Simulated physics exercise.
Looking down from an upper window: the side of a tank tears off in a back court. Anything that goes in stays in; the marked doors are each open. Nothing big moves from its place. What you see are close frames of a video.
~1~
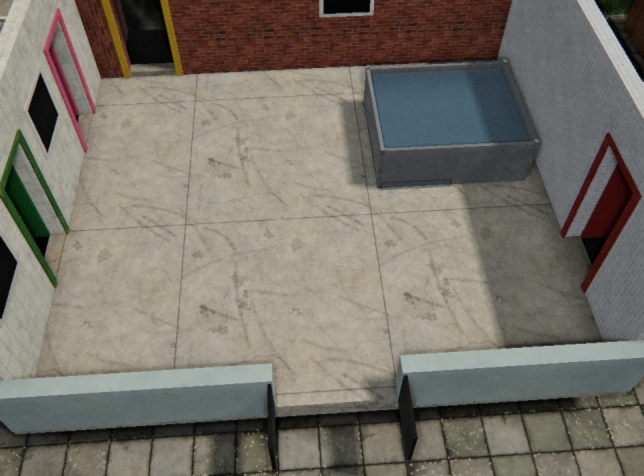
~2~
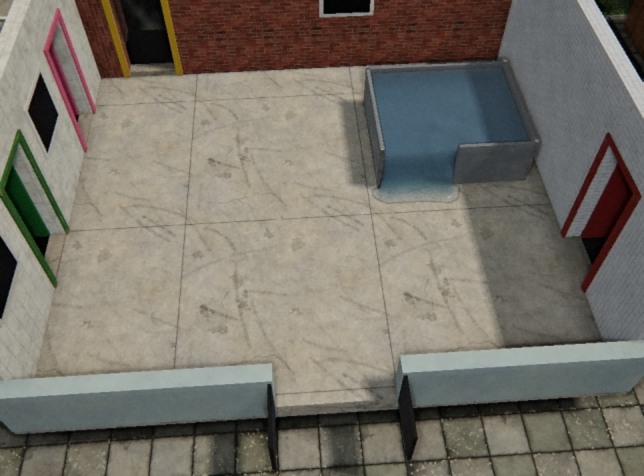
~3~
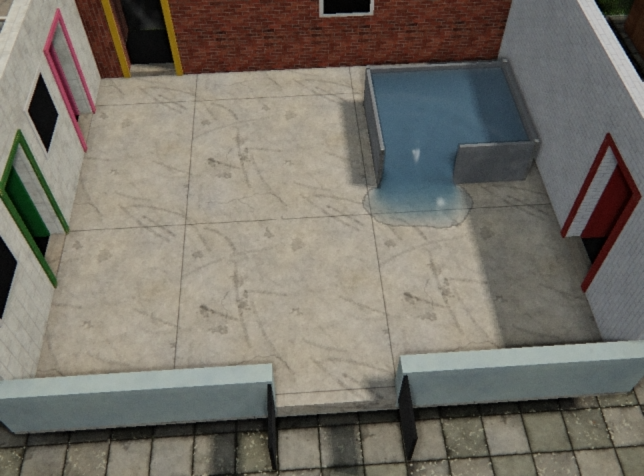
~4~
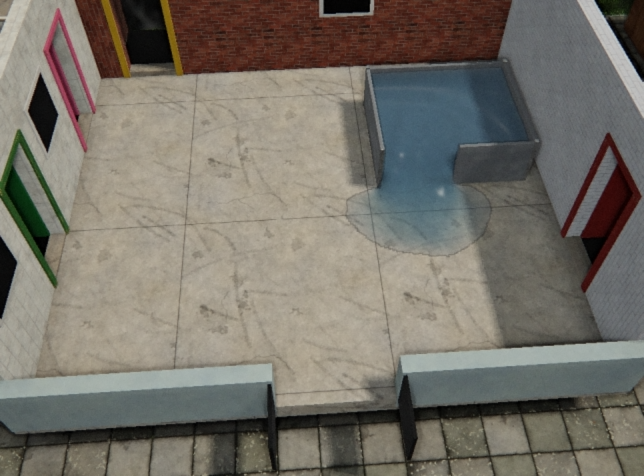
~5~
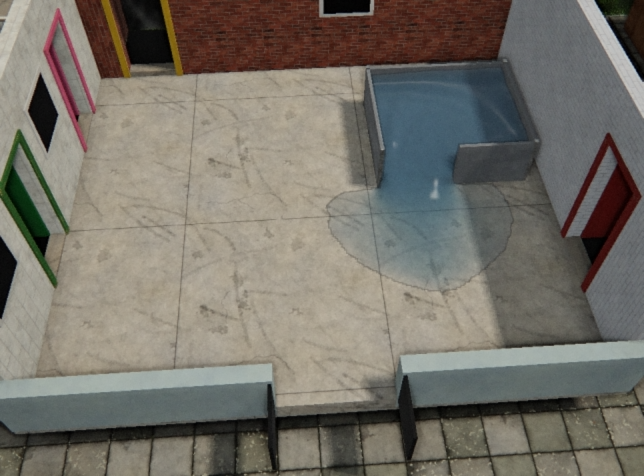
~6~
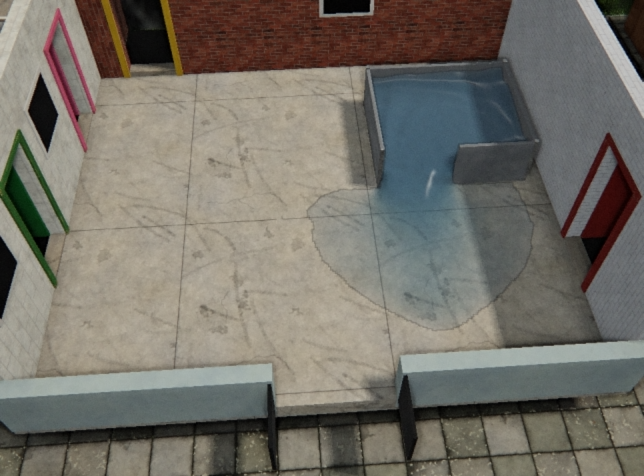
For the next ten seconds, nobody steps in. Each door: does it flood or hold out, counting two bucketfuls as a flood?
Yellow door holds out, red door floods, pink door holds out, green door holds out.
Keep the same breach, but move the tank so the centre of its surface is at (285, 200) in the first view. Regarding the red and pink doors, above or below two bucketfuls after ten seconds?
Well, the red ends up below, and the pink ends up above too.
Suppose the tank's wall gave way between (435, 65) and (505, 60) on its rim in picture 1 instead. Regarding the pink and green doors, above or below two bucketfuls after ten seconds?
The pink door tops the limit and the green door remains within the limit.
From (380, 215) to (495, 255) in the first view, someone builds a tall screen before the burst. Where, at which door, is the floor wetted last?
I'd pick the yellow one.
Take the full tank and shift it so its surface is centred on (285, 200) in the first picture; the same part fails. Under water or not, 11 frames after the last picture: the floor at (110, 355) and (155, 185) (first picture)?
Points in order: Inundated; bare.
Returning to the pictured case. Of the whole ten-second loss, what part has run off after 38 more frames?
Log: Around 70 %, estimated.
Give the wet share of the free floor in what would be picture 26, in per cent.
Roughly 40 per cent.
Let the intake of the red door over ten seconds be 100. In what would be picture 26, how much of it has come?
About 25 per cent.
A moment on, water covers 30 % of the floor; the yellow door not reached, the red door wet at the sill, nothing in, the pink door not reached, the green door not reached.
Next, water covers 35 % of the floor; the yellow door not reached, the red door wet at the sill, nothing in, the pink door not reached, the green door not reached.
Then, water covers 40 % of the floor; the yellow door not reached, the red door under two buckets in, the pink door not reached, the green door not reached.
Later, water covers 55 % of the floor; the yellow door not reached, the red door over two buckets in, the pink door wet at the sill, nothing in, the green door wet at the sill, nothing in.
In the end, water covers 85 % of the floor; the yellow door wet at the sill, nothing in, the red door over two buckets in, the pink door wet at the sill, nothing in, the green door under two buckets in.
